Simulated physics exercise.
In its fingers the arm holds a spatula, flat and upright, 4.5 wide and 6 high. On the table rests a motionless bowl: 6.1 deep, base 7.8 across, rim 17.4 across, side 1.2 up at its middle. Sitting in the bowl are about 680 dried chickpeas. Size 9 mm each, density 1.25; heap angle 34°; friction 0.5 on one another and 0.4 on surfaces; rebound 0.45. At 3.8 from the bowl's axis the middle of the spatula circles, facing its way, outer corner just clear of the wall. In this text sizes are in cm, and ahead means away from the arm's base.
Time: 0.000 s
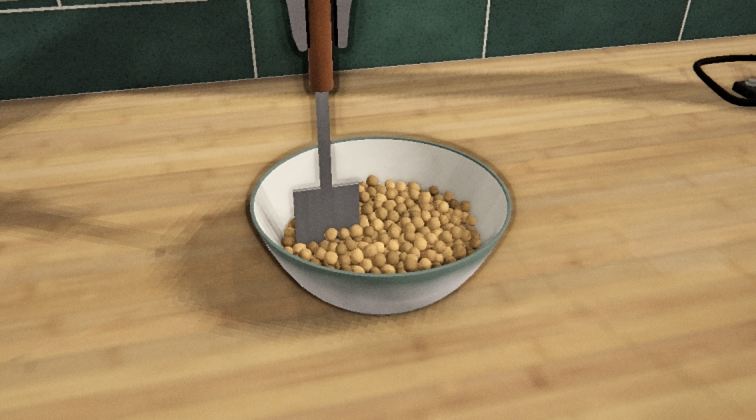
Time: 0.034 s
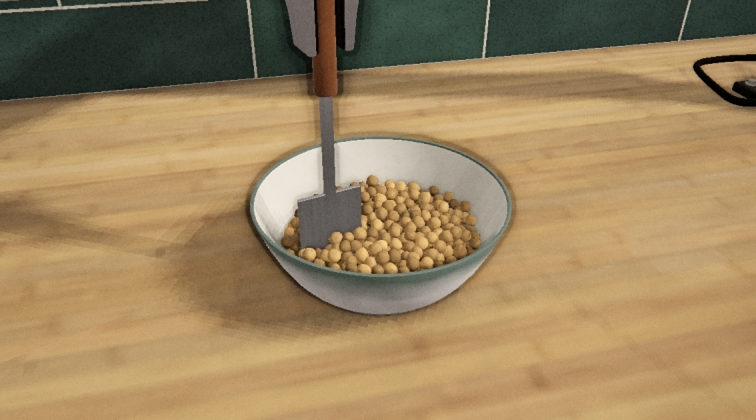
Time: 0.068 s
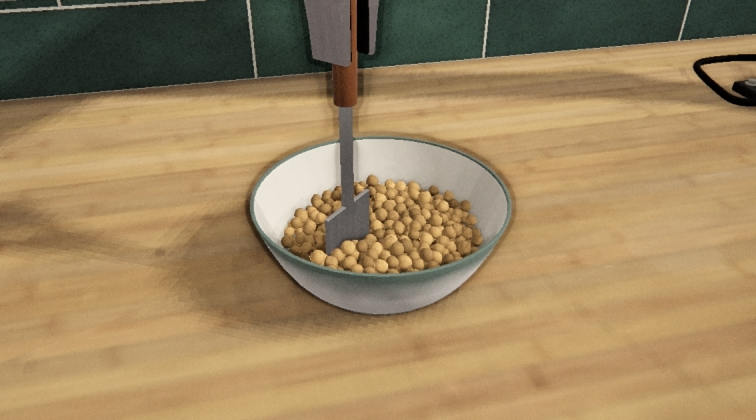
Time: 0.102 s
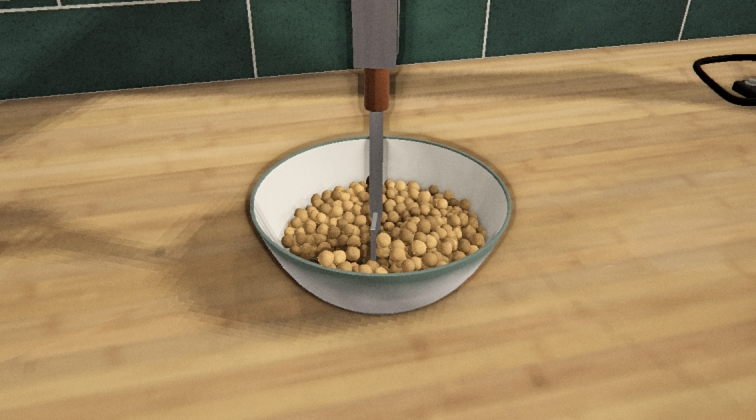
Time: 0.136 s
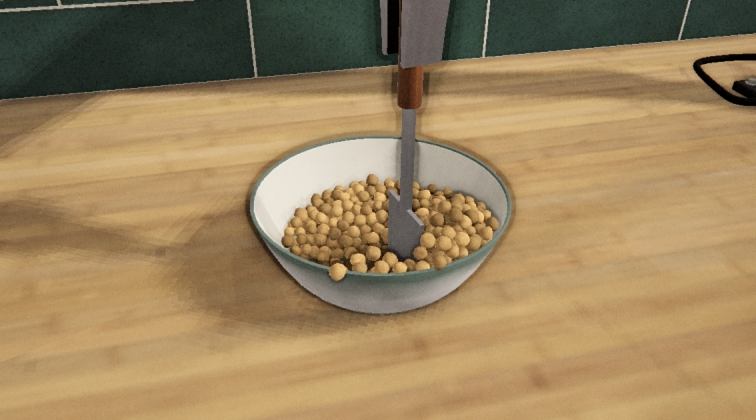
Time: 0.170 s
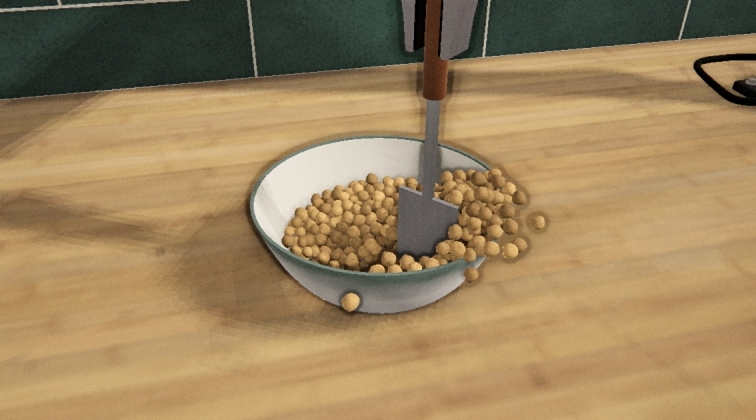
The arm sweeps a spatula rightward through a bowl of chickpeas, pushing some over the rim.
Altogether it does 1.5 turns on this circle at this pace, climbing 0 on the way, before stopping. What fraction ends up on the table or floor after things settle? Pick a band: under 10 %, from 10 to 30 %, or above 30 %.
Above 30 %.
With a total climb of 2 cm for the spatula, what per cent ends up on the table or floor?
Roughly 25 per cent.
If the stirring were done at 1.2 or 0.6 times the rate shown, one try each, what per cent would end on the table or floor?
I'd expect near 45 per cent, then near 15 per cent.
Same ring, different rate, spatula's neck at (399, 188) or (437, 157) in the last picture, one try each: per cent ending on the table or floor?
Around 20 and 50 percent, in that order.
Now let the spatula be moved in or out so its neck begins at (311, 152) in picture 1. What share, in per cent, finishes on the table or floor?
Roughly 35 per cent.
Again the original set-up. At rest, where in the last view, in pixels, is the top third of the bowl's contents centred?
Near (418, 201).
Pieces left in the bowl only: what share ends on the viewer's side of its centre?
I'd say around 40 per cent.
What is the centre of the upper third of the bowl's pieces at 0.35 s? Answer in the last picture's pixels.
(326, 167), roughly.
After 0.35 s, 287° round, highest piece 9 above the table; 553 in the bowl, 67 on the table or floor, 63 in flight or on the tool.
After 0.53 s, 84° round, highest piece 9 above the table; 475 in the bowl, 180 on the table or floor, 28 in flight or on the tool.
After 0.82 s, 180° round, highest piece 6 above the table; 426 in the bowl, 257 on the table or floor.
After 1.52 s, 180° round, highest piece 6 above the table; 426 in the bowl, 257 on the table or floor.
At rest, 426 in the bowl, 257 on the table or floor. That is 38 % on the table or floor.
